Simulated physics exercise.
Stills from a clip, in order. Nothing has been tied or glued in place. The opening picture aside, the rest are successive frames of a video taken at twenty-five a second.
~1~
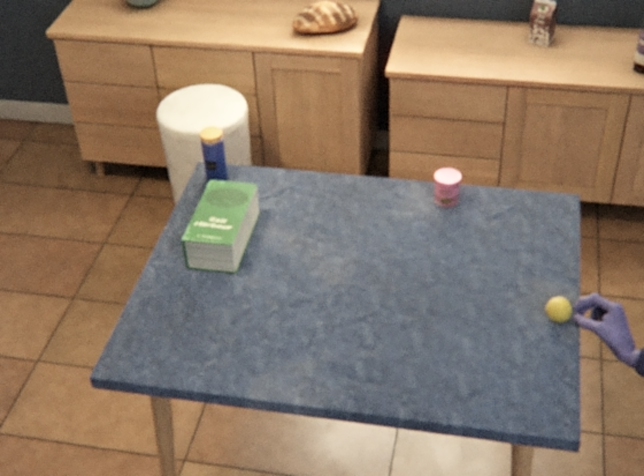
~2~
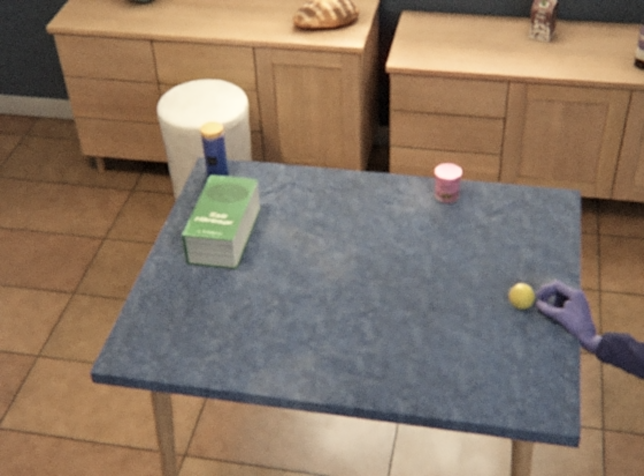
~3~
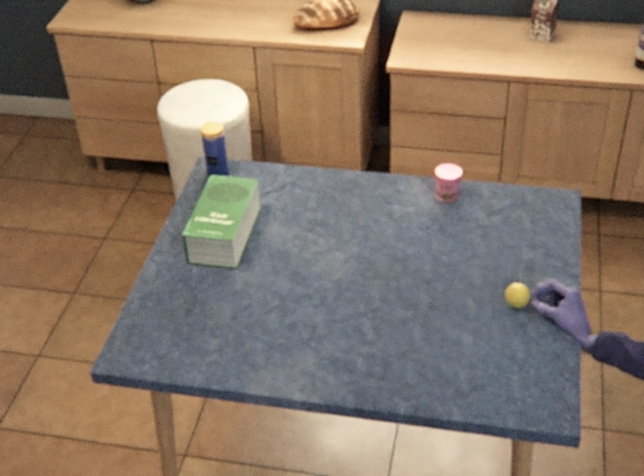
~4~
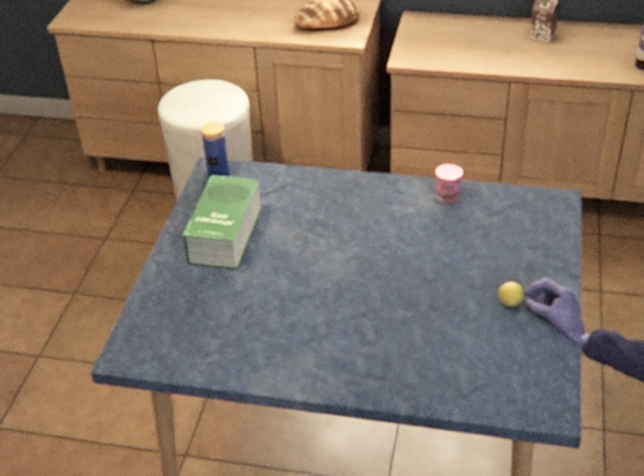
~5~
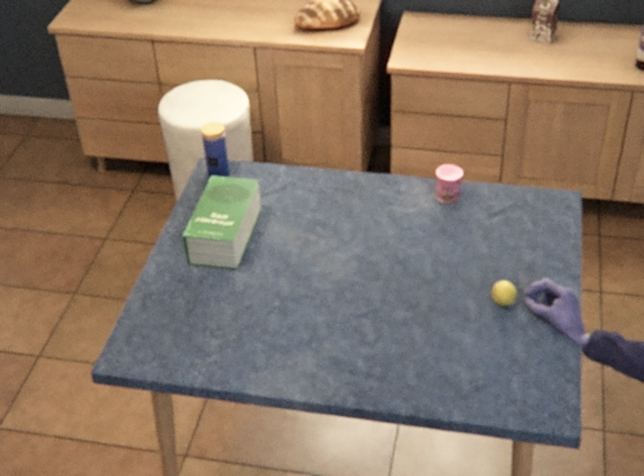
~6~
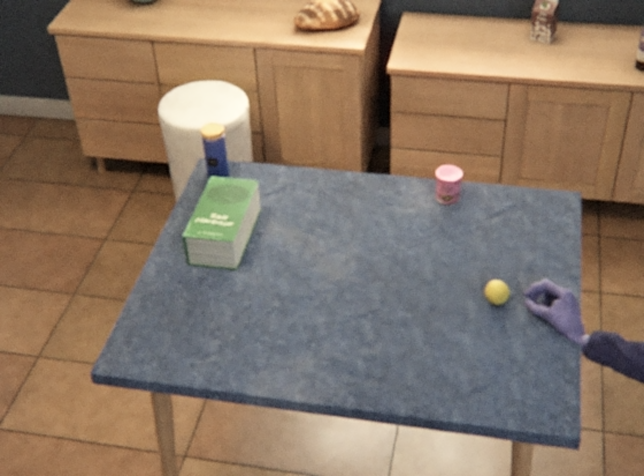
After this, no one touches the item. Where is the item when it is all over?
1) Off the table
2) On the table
(2) On the table.
Then, 0.10 s on from there, yellow lemon shifted about its own width near (482, 289).
Then, 0.30 s on from there, yellow lemon shifted well along near (462, 284).
Then, 0.60 s on from there, yellow lemon shifted well along near (453, 282).
In the end, moved from the start, yellow lemon. At the end, from the last picture's camera, yellow lemon near (453, 282).
